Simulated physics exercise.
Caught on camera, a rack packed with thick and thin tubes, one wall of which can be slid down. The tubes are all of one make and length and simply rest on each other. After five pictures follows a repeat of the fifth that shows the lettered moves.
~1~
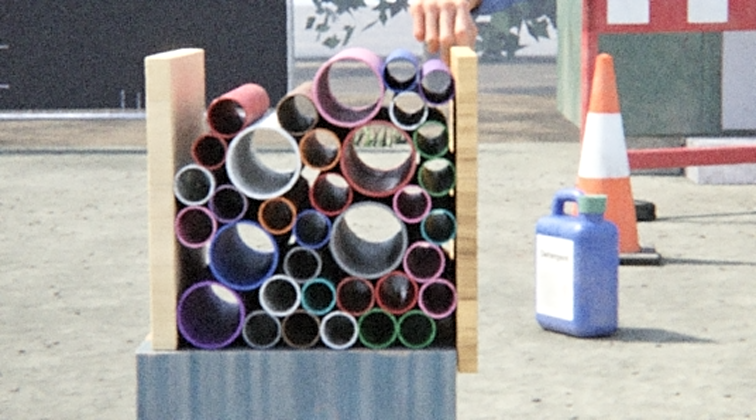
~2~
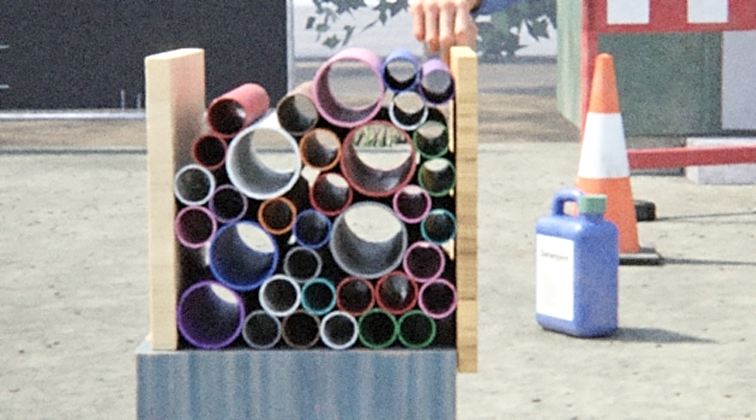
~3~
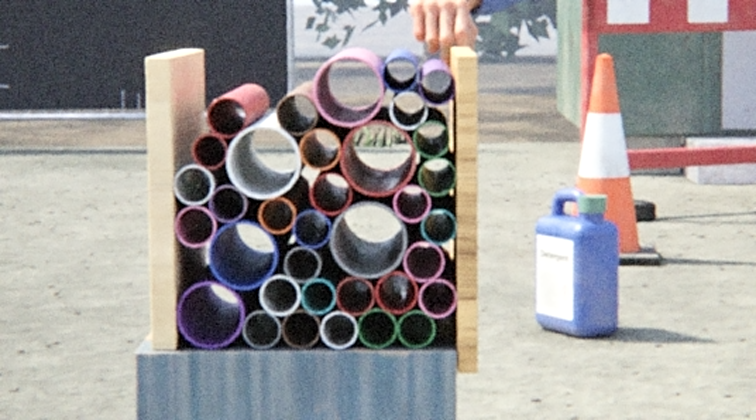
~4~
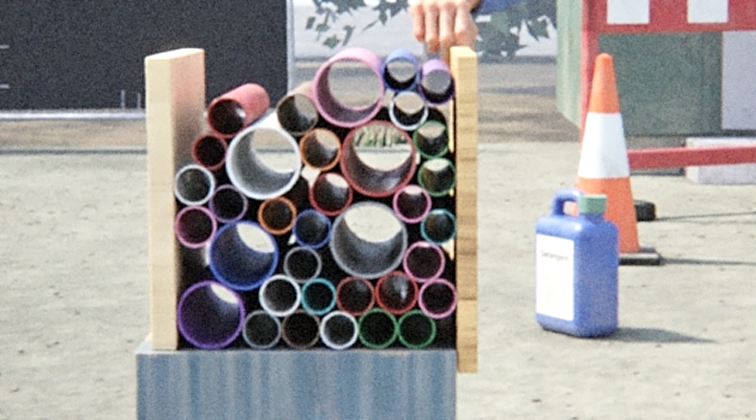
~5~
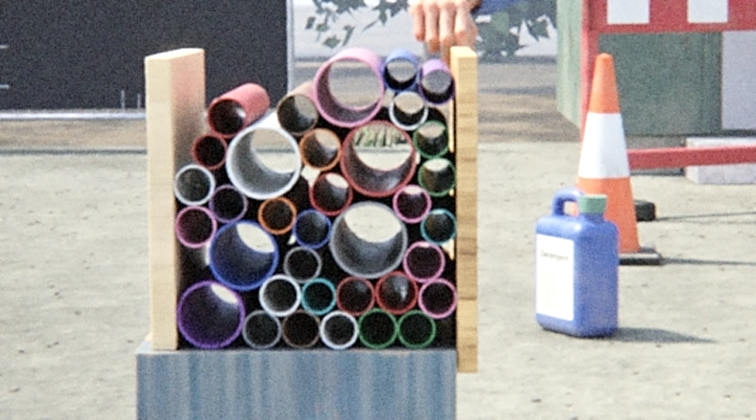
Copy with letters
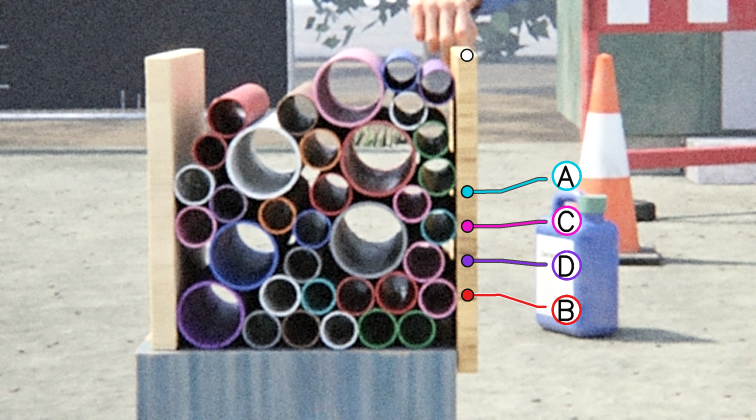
A stack of thick and thin tubes in purple, blue, white, red, green and other colours fills a rack between two pale wooden side boards on a blue-grey base. Seen from the front on sunlit paved ground, it has a blue jug and an orange-and-white cone to its right. A hand stays at the top by the right board, and neither tubes nor camera visibly moves.
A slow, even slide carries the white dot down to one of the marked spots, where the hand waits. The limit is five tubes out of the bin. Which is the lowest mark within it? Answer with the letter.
Mark C is as low as it can go.
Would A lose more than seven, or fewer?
At A, fewer than seven.
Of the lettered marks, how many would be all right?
Two of the four.
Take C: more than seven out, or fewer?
At C, fewer than seven.
On the marked copy, A at (467, 191); B at (468, 295); C at (468, 227); D at (468, 261); the white dot at (467, 56).
With C. Early on, top of the board (456, 132).
Further on, top of the board (457, 218).
At the end, top of the board (457, 226), five out over the board.
As for the rest, A one out over the board; B more than five out over the board; D more than five out over the board.
